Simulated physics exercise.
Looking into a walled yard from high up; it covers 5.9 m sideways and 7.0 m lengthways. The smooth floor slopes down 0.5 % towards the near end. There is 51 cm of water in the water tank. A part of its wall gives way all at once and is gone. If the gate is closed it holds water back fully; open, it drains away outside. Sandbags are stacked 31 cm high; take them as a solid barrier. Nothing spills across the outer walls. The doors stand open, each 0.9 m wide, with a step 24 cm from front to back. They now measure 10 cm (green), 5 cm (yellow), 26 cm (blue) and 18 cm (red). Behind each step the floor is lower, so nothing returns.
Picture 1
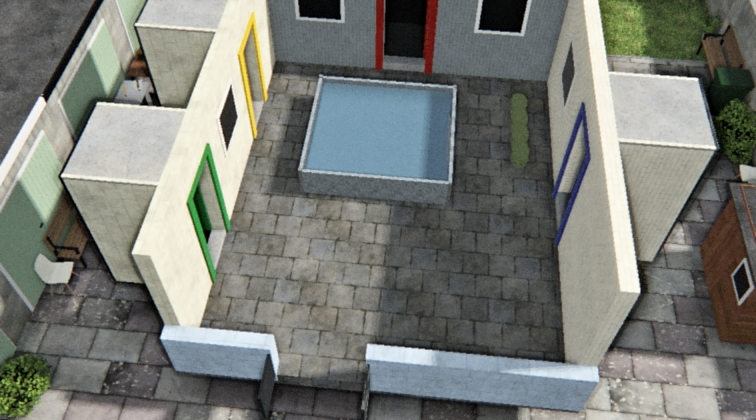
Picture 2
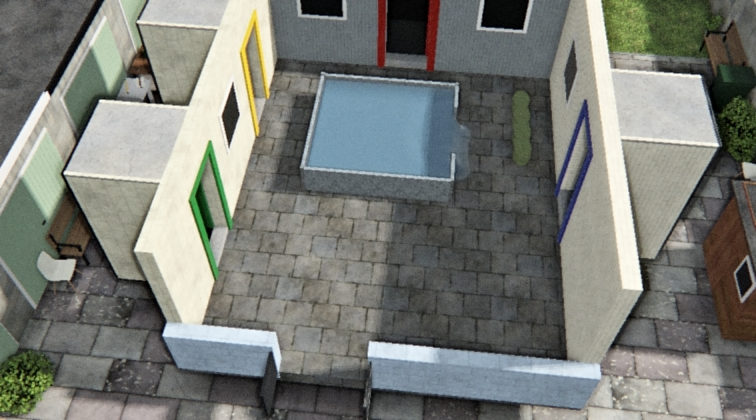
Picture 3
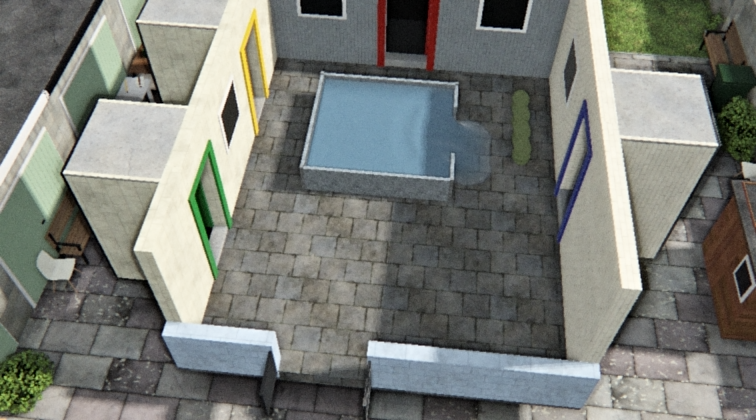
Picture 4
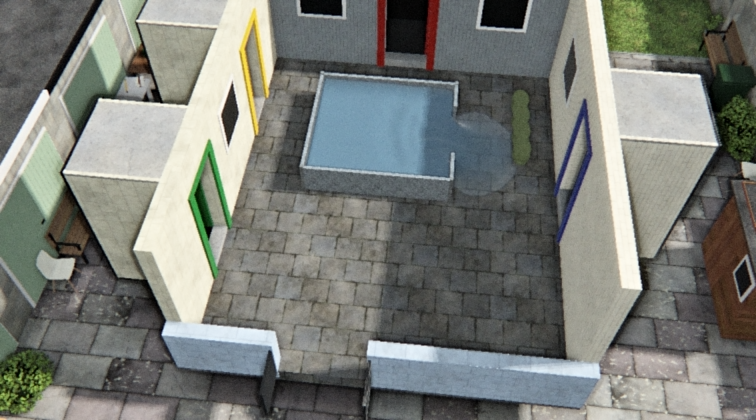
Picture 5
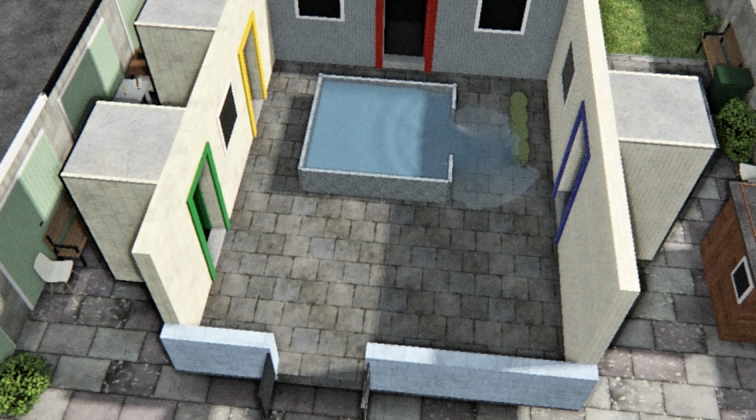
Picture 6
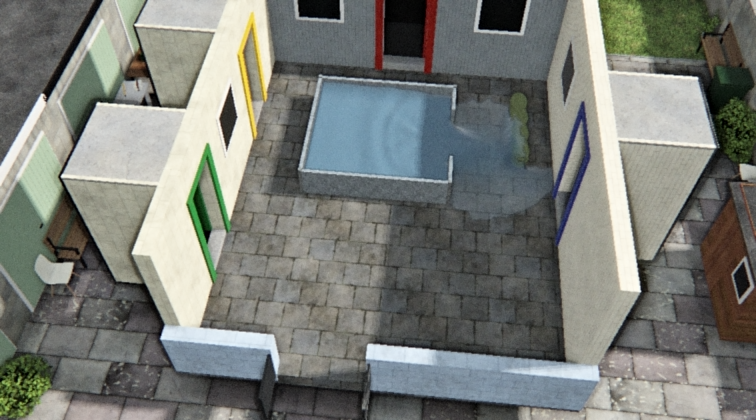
In this clip, a raised rectangular water tank stands full in a walled paved yard, then water pours from a gap in its right side and spreads in a widening rounded sheet across the paving, around the green sandbags.
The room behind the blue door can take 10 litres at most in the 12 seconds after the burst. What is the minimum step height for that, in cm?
Close to 22 cm is just enough.
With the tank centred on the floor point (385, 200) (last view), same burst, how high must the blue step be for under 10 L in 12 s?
Then roughly 32 cm.
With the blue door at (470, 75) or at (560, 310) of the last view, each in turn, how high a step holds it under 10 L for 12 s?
About 21 and 10.0 cm.
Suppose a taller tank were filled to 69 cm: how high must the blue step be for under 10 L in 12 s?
About 32 cm.
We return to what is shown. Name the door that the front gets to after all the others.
Last comes the green one.
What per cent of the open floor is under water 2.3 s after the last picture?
Near 40 per cent is wet.
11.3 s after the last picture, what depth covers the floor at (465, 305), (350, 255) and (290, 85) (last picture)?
About 8, 8 and 8 cm.
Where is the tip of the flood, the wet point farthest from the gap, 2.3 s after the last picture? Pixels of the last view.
At about (560, 387).
Then, 0.7 s after the last picture water covers 15 % of the floor, deepest (40 cm) near (509, 158); 22 cm at the blue door, 0 litres in over its 26 cm step.
Then, 2.3 s after the last picture water covers 40 % of the floor, deepest (34 cm) near (509, 158); 22 cm at the blue door, 0 litres in over its 26 cm step.
Then, 11.3 s after the last picture water covers 95 % of the floor, deepest (13 cm) near (322, 333); 7 cm at the blue door, 0 litres in over its 26 cm step.
At the blue door as built, the water peaked near 24 cm, 1.3 s after the last picture.
With a step of 19 cm, 25 litres would have come in within the 12 s; with 25.5 cm, 0 litres. So under 10 litres takes about 22 cm.
